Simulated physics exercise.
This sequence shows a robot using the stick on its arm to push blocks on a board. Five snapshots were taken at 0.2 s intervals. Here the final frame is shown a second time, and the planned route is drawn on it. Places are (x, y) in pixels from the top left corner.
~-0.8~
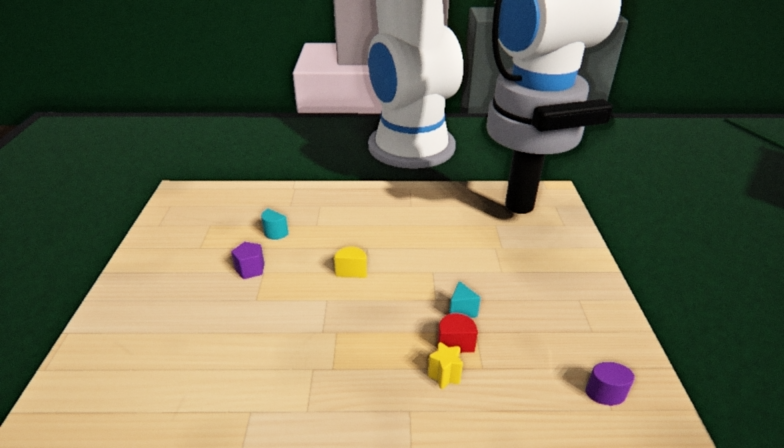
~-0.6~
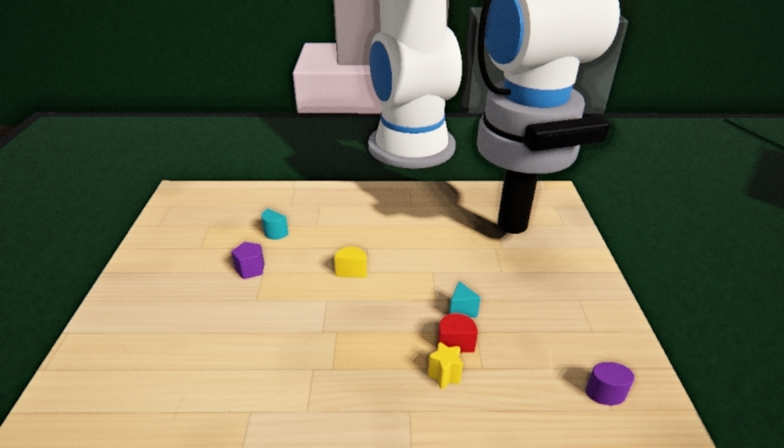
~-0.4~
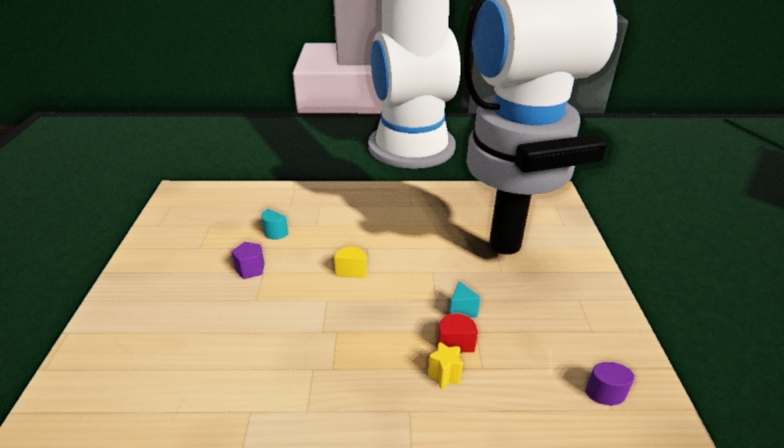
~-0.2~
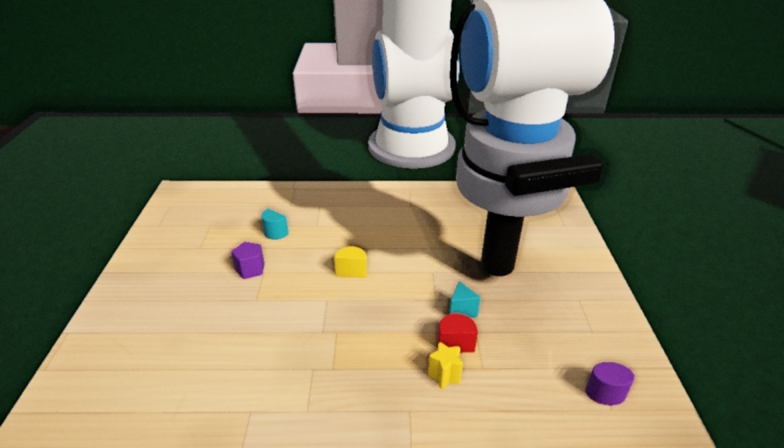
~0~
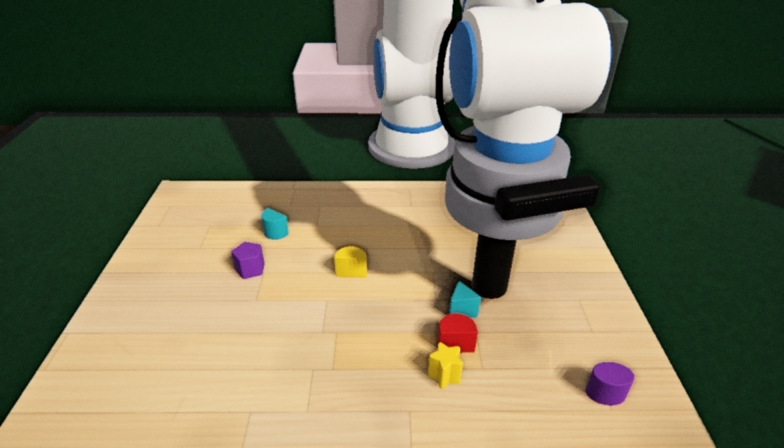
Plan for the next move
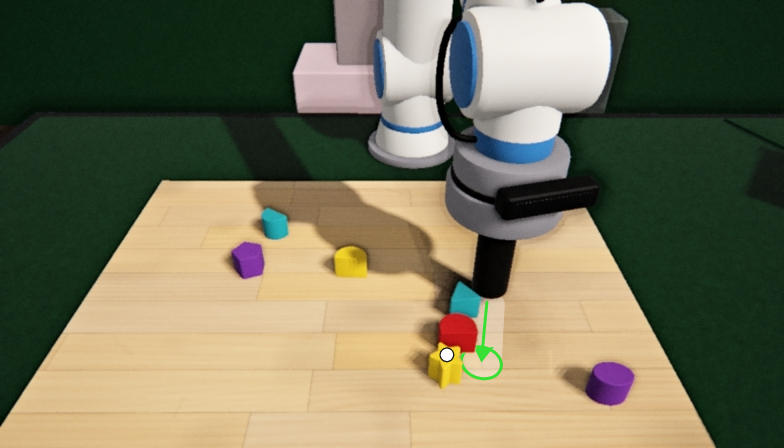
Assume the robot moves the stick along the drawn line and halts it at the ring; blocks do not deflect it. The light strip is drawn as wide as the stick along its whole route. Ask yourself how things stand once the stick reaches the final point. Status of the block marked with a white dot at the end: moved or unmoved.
The block in question is displaced by the end.
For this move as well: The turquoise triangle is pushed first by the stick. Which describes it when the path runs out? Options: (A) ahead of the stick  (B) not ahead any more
The answer is B.
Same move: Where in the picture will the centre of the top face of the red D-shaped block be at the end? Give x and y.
It comes to (447, 336).
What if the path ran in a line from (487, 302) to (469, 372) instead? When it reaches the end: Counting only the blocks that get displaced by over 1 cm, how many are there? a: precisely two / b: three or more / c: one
My pick is b.
The drawn path runs from (487, 302) directly to (481, 362); the dot is on the yellow star.
What follows on the original path. Halfway along, stick at (487, 316); turquoise triangle at (459, 301), turned 55° clockwise.
At the end, stick at (484, 348); yellow star at (437, 361); red D-shaped block at (447, 336), turned 55° clockwise; turquoise triangle at (459, 301), turned 55° clockwise.
